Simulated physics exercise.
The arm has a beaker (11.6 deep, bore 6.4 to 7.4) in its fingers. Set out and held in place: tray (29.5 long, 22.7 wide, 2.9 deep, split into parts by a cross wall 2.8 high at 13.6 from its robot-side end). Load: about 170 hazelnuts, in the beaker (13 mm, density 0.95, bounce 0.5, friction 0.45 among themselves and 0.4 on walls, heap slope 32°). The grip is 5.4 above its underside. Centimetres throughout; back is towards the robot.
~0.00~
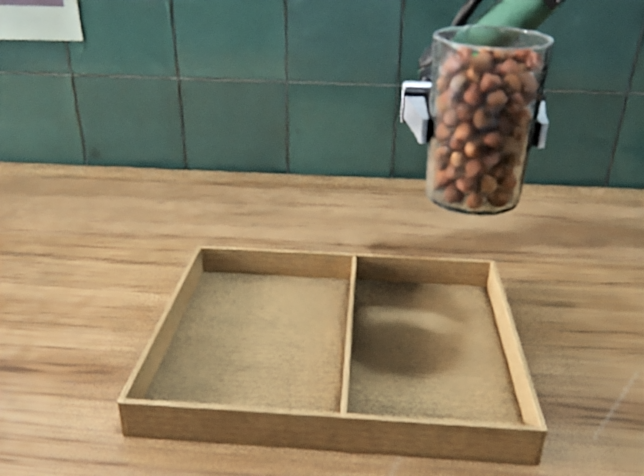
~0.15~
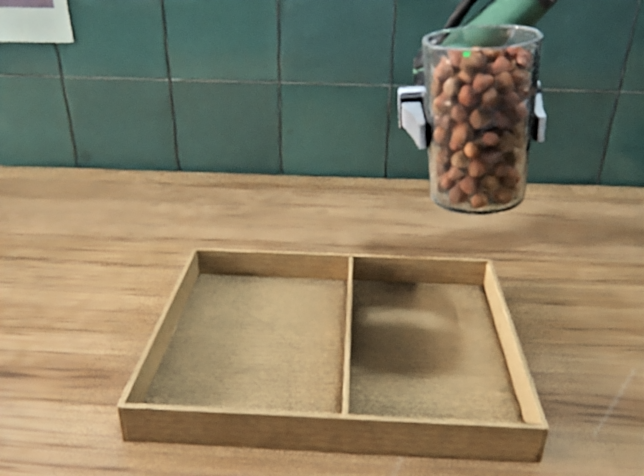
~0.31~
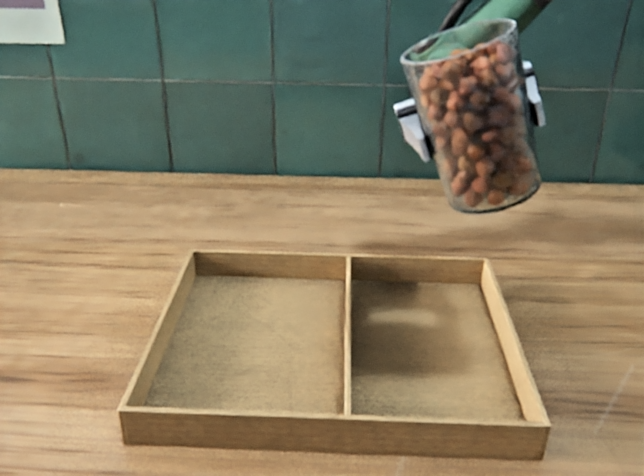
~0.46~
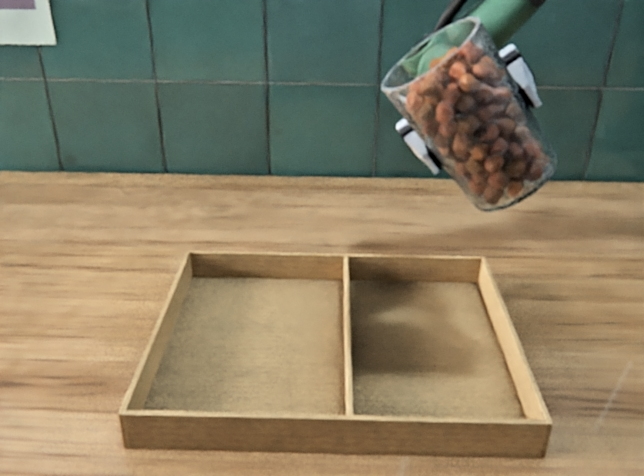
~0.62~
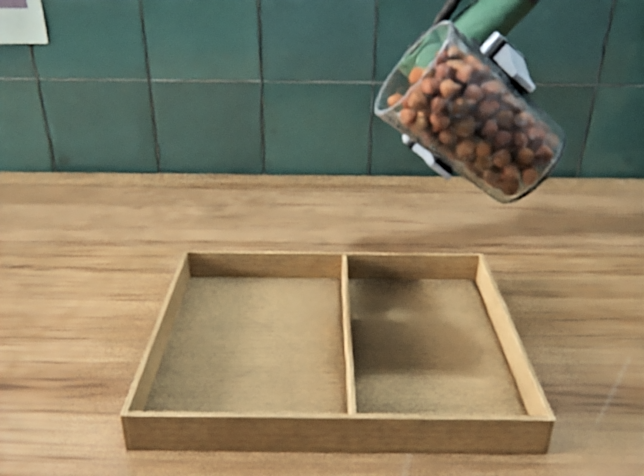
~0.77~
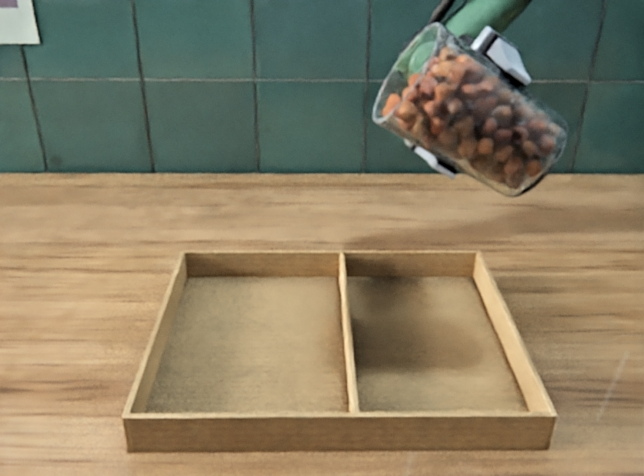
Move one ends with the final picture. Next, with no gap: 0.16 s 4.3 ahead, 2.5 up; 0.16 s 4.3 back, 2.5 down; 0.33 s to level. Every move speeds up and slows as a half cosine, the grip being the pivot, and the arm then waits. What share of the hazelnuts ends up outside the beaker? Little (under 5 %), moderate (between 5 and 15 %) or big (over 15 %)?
A moderate share, between 5 and 15 %, ends outside the beaker.
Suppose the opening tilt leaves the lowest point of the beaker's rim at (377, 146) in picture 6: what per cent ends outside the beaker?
Some 35 per cent.
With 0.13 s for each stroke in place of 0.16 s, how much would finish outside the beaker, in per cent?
Then about 25 per cent.
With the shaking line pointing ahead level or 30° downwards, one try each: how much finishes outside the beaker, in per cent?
About 5 and 5 per cent.
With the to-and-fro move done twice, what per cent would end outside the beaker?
It would be near 20 per cent.
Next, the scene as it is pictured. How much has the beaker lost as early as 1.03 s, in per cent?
Near 5 per cent so far.
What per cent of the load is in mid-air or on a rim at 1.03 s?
Some 4 per cent.
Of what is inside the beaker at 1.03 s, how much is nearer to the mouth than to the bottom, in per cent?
Roughly 55 per cent.
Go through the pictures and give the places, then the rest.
In the first frame, beaker middle at (482, 123), level; upper third of the load around (490, 82), from x 440 to 535, top at y 55; 169 in the beaker.
In the second frame, beaker middle at (479, 122), tilted 6° forward; upper third of the load around (484, 82), from x 440 to 525, top at y 55.
In the third frame, beaker middle at (477, 122), tilted 20° forward; upper third of the load around (476, 84), from x 430 to 525, top at y 50.
In the fourth frame, beaker middle at (474, 122), tilted 38° forward; upper third of the load around (463, 87), from x 415 to 540, top at y 50.
In the fifth frame, beaker middle at (474, 120), tilted 52° forward; upper third of the load around (458, 90), from x 395 to 550, top at y 55.
In the sixth frame, beaker middle at (472, 117), tilted 58° forward; upper third of the load around (456, 92), from x 390 to 550, top at y 55; 169 in the beaker.
By 1.03 s, tilted 58° forward, highest piece 26 above the table; 162 in the beaker, 7 in flight or on a rim.
By 1.29 s, tilted 20° forward, highest piece 26 above the table; 151 in the beaker, 14 in the far-side part, 4 in the robot-side part.
By 1.62 s, level, highest piece 27 above the table; 151 in the beaker, 14 in the far-side part, 4 in the robot-side part.
By 2.67 s, level, highest piece 27 above the table; 151 in the beaker, 14 in the far-side part, 4 in the robot-side part.
Final count, 151 in the beaker, 14 in the far-side part, 4 in the robot-side part. That is 11 % outside the beaker.
